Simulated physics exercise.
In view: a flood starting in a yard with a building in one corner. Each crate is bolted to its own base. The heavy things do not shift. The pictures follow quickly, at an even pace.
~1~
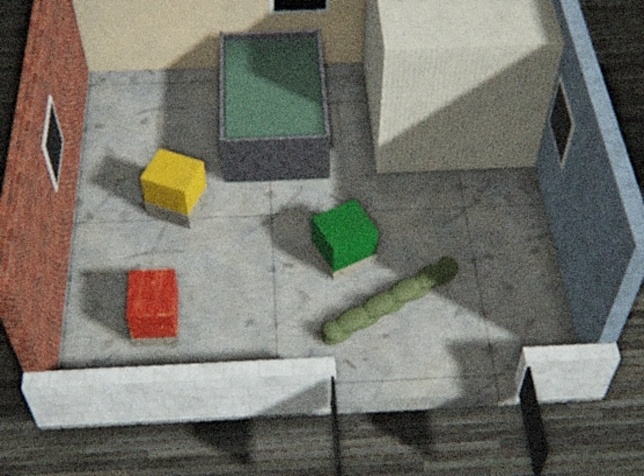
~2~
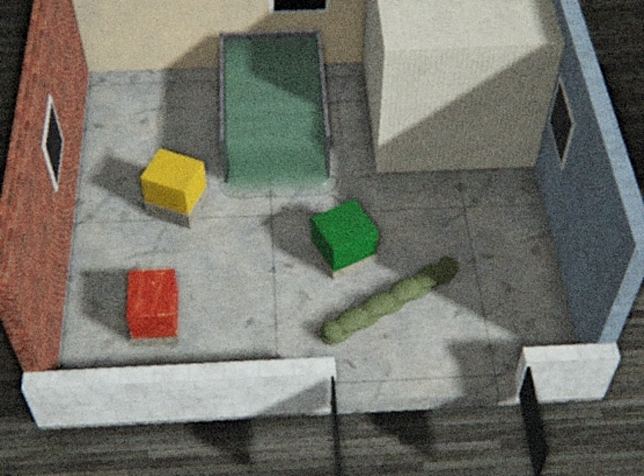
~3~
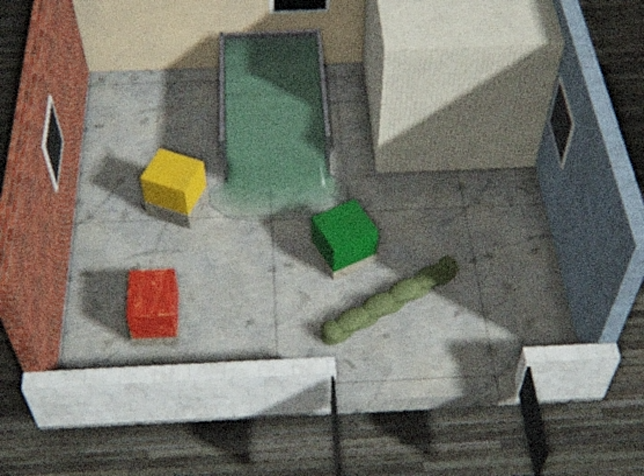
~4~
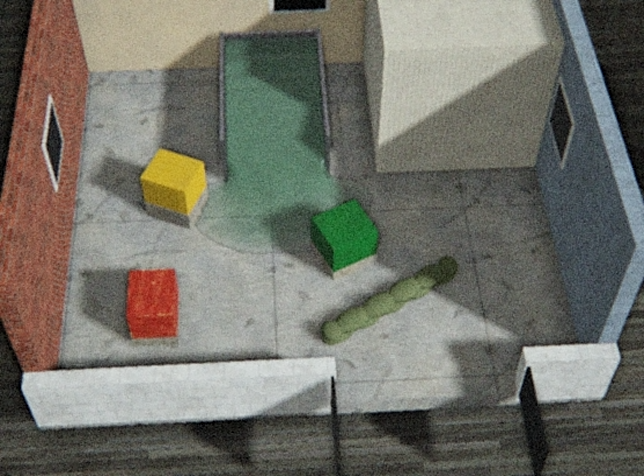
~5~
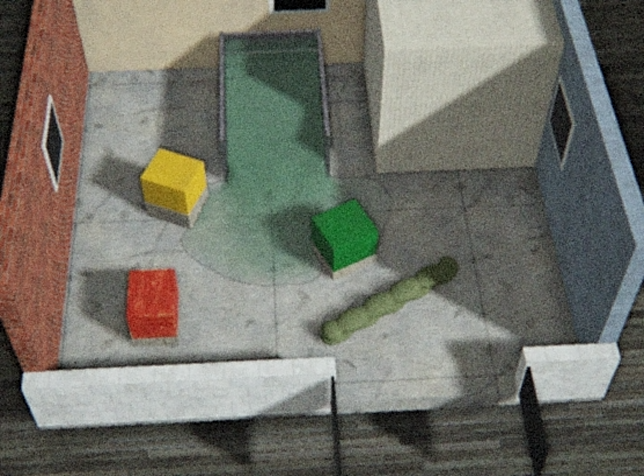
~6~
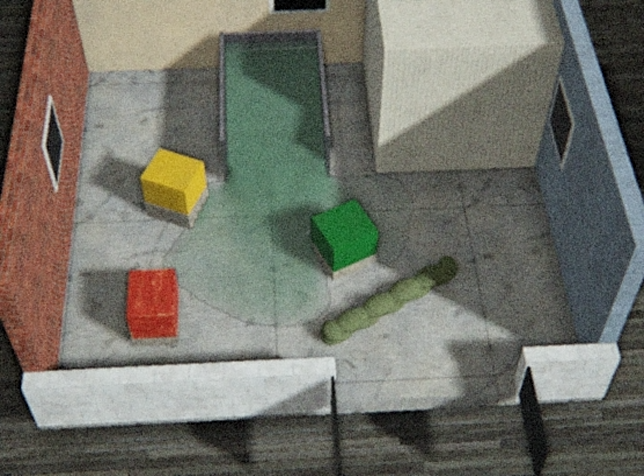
Water pours from the open front of a tank and spreads across the floor between blocks.
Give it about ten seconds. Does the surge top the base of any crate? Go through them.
In the end: The yellow crate stays dry; the red crate gets wet; the green crate gets wet.
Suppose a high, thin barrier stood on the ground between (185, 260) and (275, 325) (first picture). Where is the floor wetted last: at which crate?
The crate marked red.
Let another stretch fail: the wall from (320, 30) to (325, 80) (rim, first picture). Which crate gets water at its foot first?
First comes the green-painted one.
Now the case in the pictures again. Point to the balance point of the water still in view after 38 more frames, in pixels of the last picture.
Near (287, 252).
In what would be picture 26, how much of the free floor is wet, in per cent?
Roughly 75 per cent.
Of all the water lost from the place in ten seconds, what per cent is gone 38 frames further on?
Roughly 40 per cent.
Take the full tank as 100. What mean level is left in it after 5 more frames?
Some 50 per cent.
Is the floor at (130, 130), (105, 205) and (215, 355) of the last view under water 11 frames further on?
In that order: Clear, clear, covered.
A moment on, water covers 35 % of the floor; the yellow crate water round its plinth, the red crate water round its plinth, the green crate water round its plinth.
Next, water covers 55 % of the floor; the yellow crate water round its plinth, the red crate water round its plinth, the green crate water round its plinth.
Then, water covers 75 % of the floor; the yellow crate water round its plinth, the red crate water round its plinth, the green crate water round its plinth.
Later, water covers 90 % of the floor; the yellow crate water round its plinth, the red crate water round its plinth, the green crate water round its plinth.
In the end, water covers 100 % of the floor; the yellow crate stayed above the water, the red crate was topped, the green crate was topped.
